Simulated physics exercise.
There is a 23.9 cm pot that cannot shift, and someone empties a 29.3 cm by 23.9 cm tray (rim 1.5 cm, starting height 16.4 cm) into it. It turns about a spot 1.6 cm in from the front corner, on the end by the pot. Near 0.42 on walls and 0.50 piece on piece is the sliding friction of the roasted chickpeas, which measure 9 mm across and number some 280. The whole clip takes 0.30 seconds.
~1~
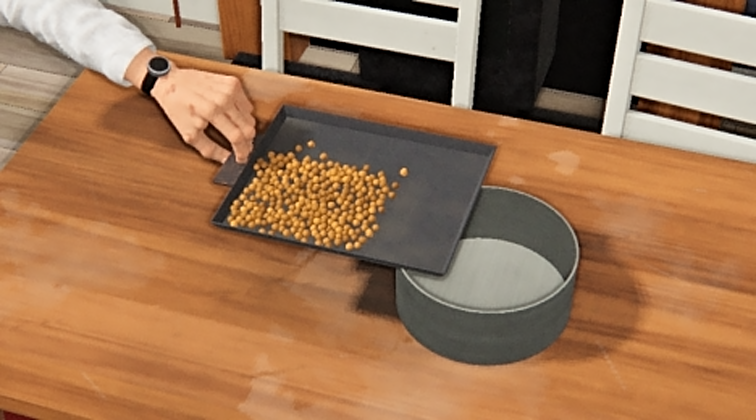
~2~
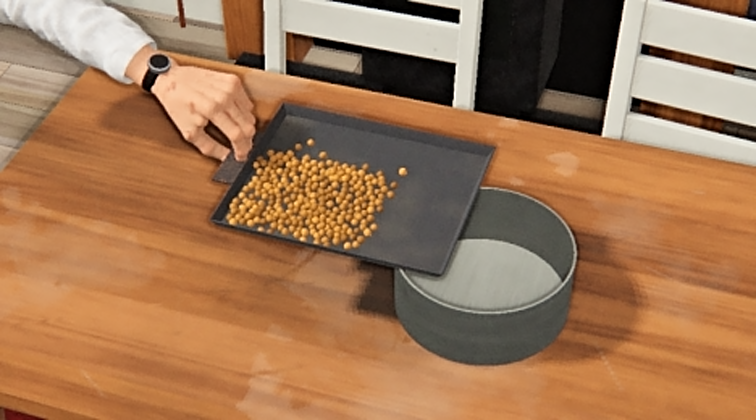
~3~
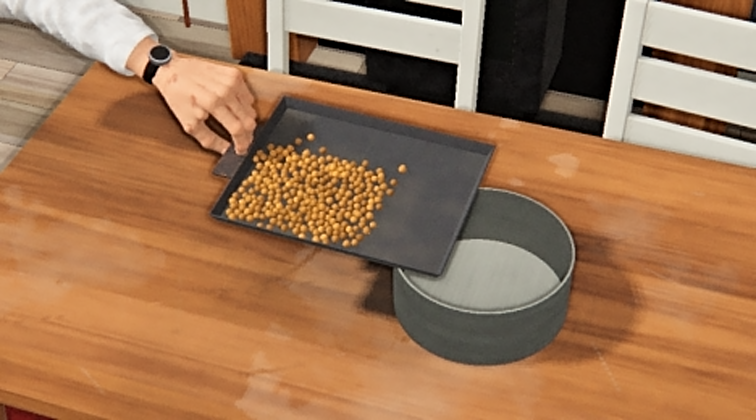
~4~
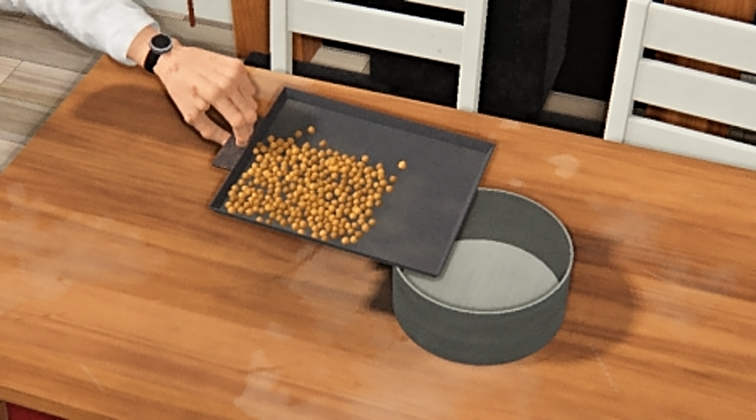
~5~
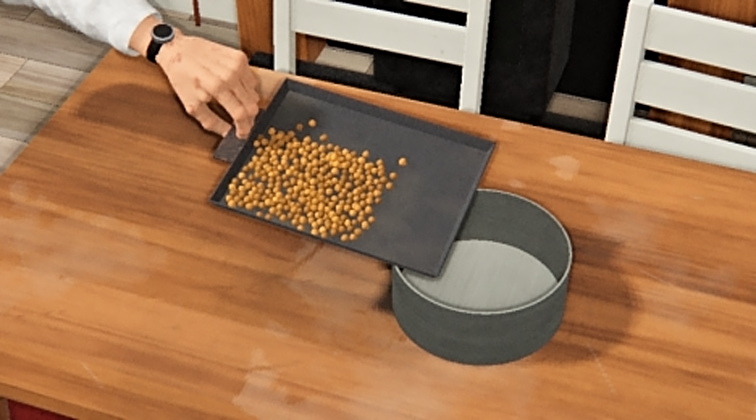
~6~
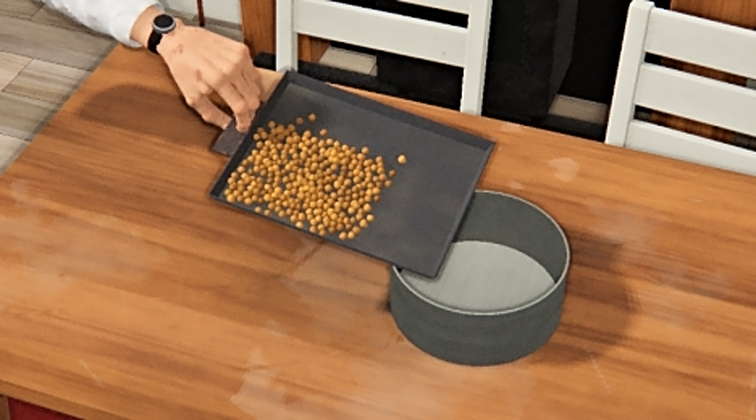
Dark tray of small round golden pieces tilting slightly as a hand raises its left end beside a grey pot on a wooden table.
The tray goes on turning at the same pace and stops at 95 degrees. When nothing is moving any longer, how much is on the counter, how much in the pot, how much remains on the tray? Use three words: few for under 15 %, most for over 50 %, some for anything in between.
Counter: Most; pot: Some; tray: Few.
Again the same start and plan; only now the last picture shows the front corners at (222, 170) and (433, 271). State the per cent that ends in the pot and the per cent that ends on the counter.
You'd end with pot at 50 and counter at 50.
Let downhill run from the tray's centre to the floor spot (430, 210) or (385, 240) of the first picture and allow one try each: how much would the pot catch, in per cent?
About 80 per cent on the first try and 0 per cent on the second.
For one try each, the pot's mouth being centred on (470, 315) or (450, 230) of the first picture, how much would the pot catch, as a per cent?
I'd say close to 100 percent for the first spot and 5 percent for the second.
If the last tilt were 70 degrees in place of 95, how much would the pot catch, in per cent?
I'd put it at close to 20 per cent.
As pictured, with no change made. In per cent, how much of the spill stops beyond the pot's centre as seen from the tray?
Near 70 in a hundred.
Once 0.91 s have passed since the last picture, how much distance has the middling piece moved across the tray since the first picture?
17 cm.
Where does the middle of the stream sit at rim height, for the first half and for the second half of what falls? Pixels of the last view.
Around (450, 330), then around (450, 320).
Then, 0.91 s after the last picture, tilt 50 degrees; the tray holds 75 %, the pot 5 %.
Then, 1.52 s after the last picture, tilt 76 degrees; the tray holds 10 %, the pot 20 %.
Then, 2.17 s after the last picture, tilt 95 degrees; the tray holds 0 %, the pot 25 %.
In the end, counter 75 %, pot 25 %, tray 0 %.
